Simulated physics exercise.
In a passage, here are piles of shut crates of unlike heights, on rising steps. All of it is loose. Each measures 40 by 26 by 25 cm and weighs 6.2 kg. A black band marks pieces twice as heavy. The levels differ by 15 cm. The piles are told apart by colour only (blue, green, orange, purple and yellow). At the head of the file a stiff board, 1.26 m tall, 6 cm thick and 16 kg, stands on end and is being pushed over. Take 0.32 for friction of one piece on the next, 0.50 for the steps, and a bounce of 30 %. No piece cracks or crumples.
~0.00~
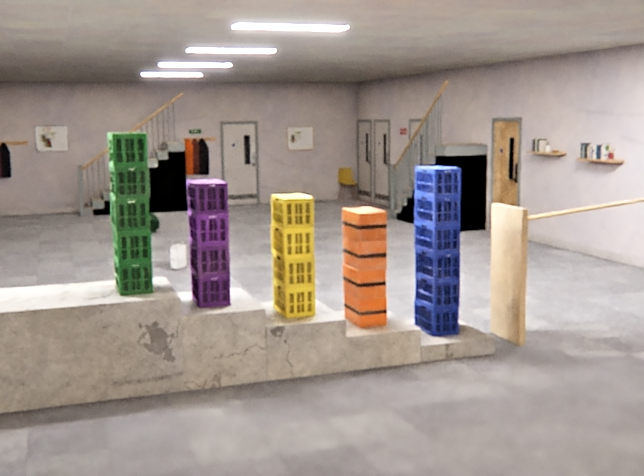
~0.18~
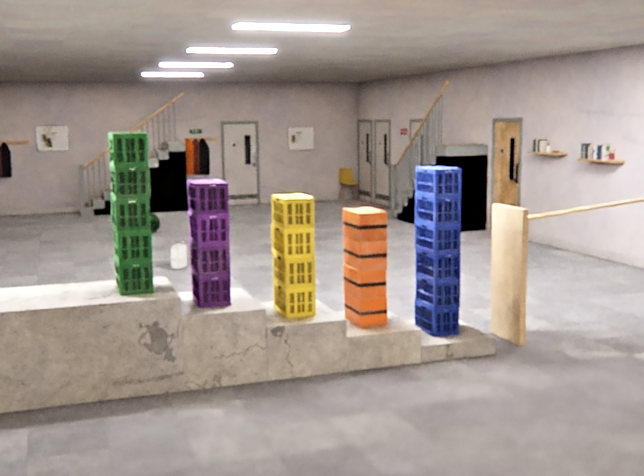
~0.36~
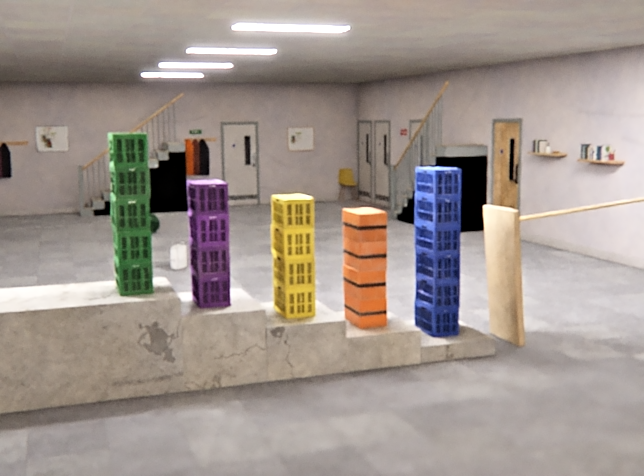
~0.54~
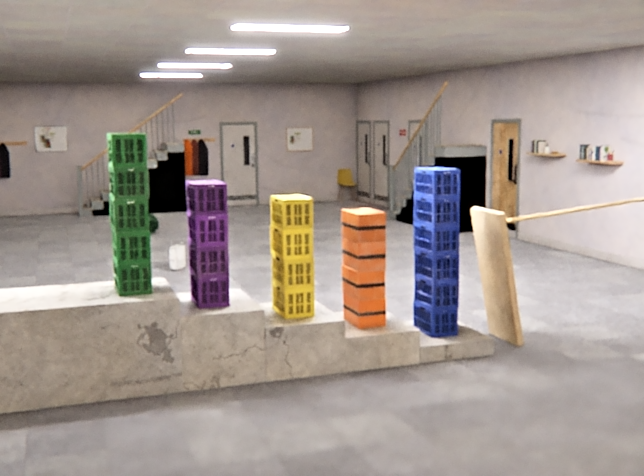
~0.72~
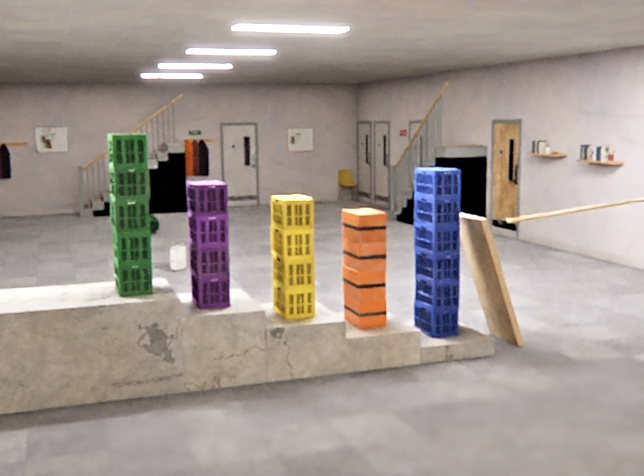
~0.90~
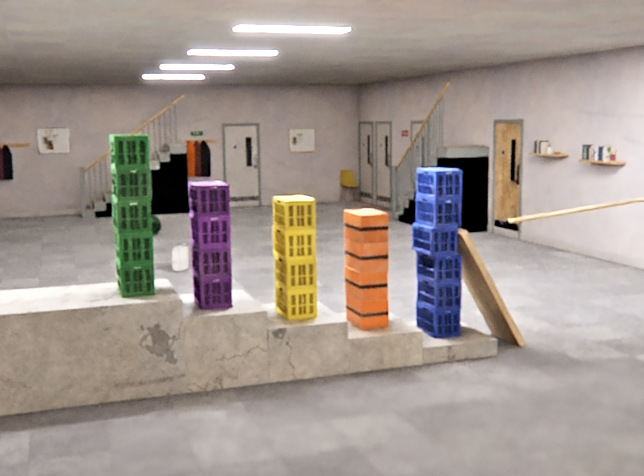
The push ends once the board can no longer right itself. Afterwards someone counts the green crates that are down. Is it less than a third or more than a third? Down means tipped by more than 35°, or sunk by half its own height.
Ending down: More than a third.
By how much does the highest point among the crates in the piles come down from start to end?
About 70 cm.
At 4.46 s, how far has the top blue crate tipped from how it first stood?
About 40°.
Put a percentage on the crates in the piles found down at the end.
Roughly 85 per cent of them.
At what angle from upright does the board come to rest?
About 60°.
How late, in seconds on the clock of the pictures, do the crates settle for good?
Near 5.0 s.
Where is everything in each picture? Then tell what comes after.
In the first frame (we follow the side turned to the camera), pole end 9 cm short, board 0° from upright; top green crate (130, 150); top blue crate (448, 183); no other piece has moved.
In the second frame, pole end 9 mm short, board 0° from upright; top green crate (131, 150).
In the third frame, pole end 7 cm in, board 4° from upright; top green crate (130, 150); no other piece has moved.
In the fourth frame, pole end 12 cm in, stopped, board 10° from upright; top green crate (129, 151); no other piece has moved.
In the fifth frame, pole end (505, 222) 12 cm in, stopped, board 19° from upright; top green crate (130, 151); no other piece has moved.
In the sixth frame, pole end (507, 222) 12 cm in, stopped, board 30° from upright; top green crate (132, 152); top blue crate (449, 185); one has shifted.
Around 1.92 s, board 42° from upright; none of the 5 green crates down (0 of 23 in all colours); top green crate unmoved; top blue crate tipped 18°.
Around 2.70 s, board 58° from upright; none of the 5 green crates down (6 of 23 in all colours); top green crate unmoved; top blue crate tipped 20°, 14 cm lower.
Around 3.48 s, board 58° from upright; none of the 5 green crates down (14 of 23 in all colours); top green crate unmoved; top orange crate tipped 54°, 24 cm lower.
Around 4.46 s, board 58° from upright; 4 of the 5 green crates down (18 of 23 in all colours); top green crate on its side; top orange crate tipped 54°, 24 cm lower.
Finally (5.3 s), board 58° from upright; 4 of the 5 green crates down (19 of 23 in all colours); top green crate on its side; top purple crate upside down. That is 80 per cent. Seen by the last camera, middles, top purple crate near (102, 253).
